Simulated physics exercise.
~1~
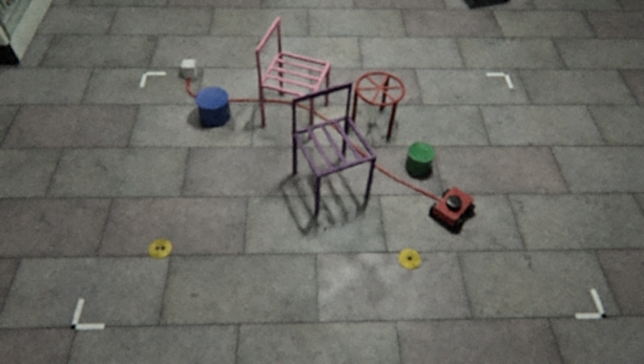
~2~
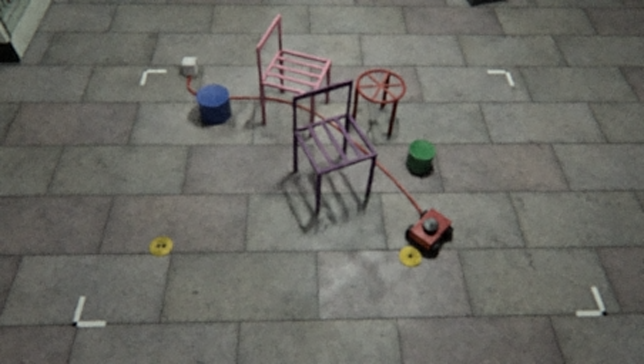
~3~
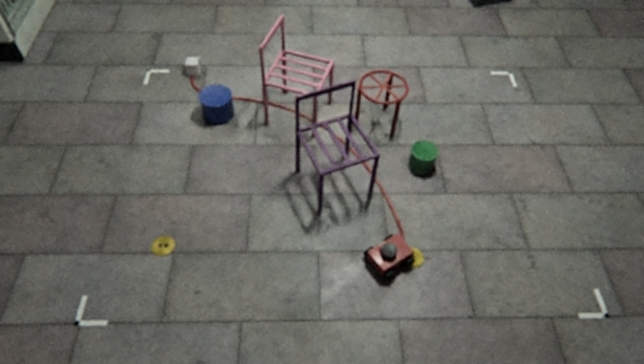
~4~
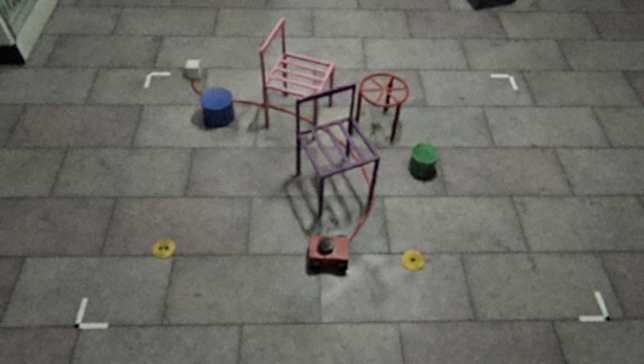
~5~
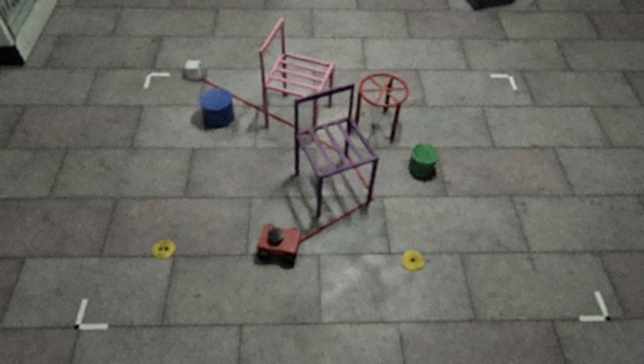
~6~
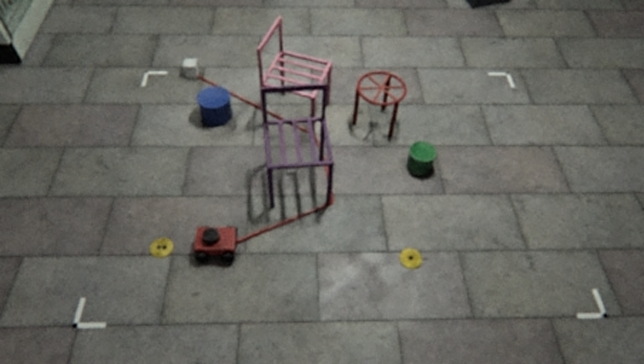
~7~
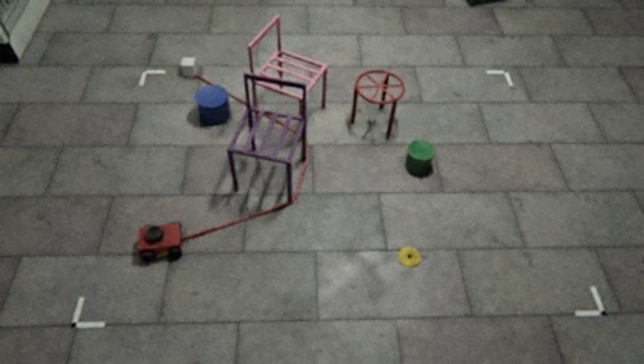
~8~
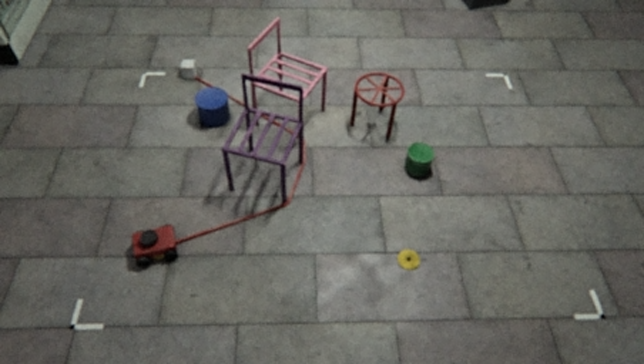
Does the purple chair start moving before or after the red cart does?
The purple chair starts moving after the red cart. The cart is already well on its way to the left before the chair shifts.
